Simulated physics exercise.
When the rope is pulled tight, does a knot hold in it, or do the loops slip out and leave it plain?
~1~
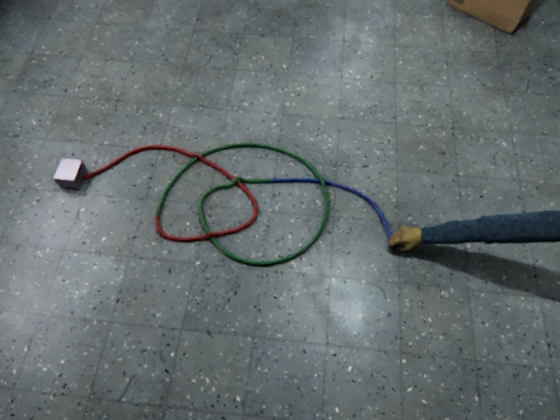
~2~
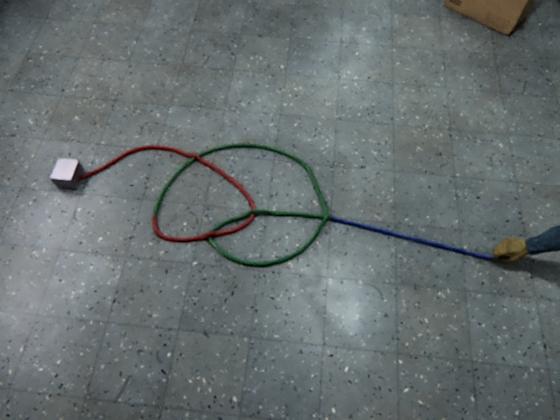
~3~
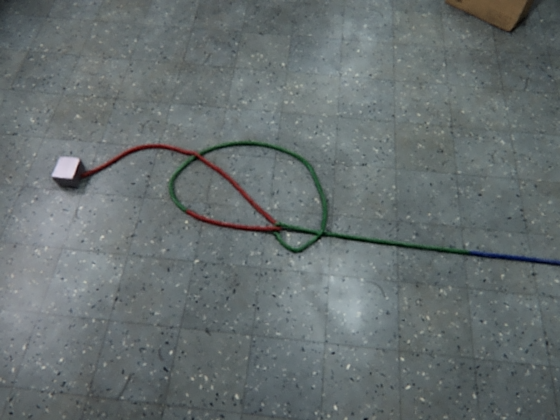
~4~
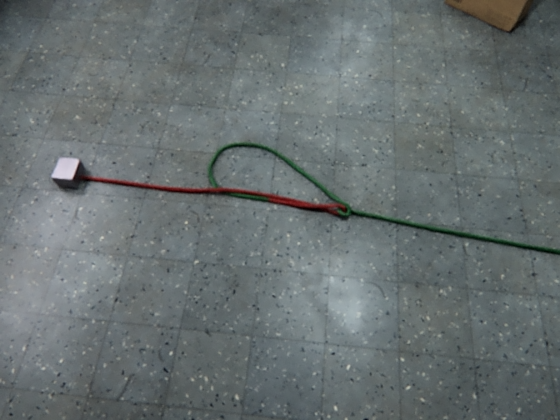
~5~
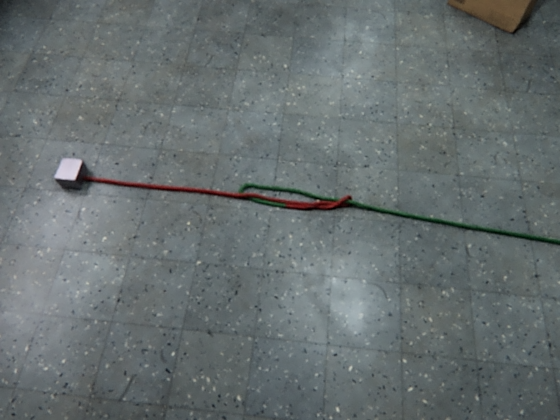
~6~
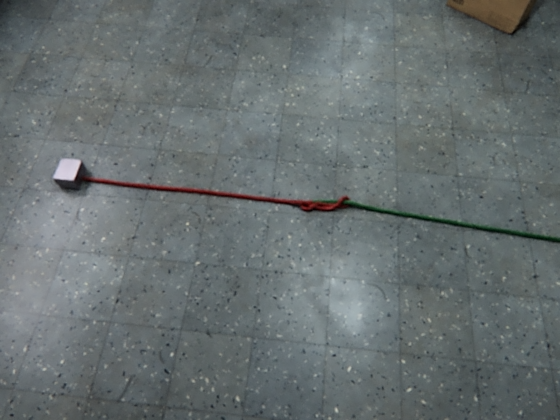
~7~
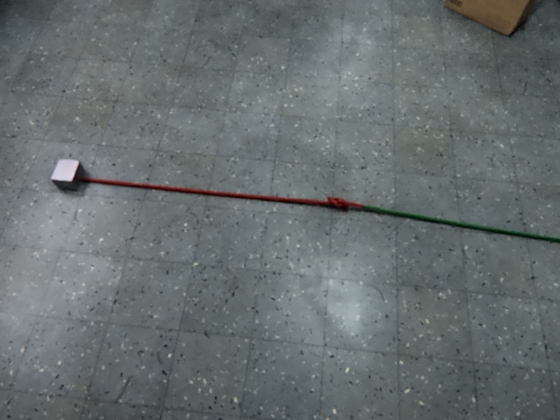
A knot holds. The loops draw down into a small tight knot in the stretched rope.
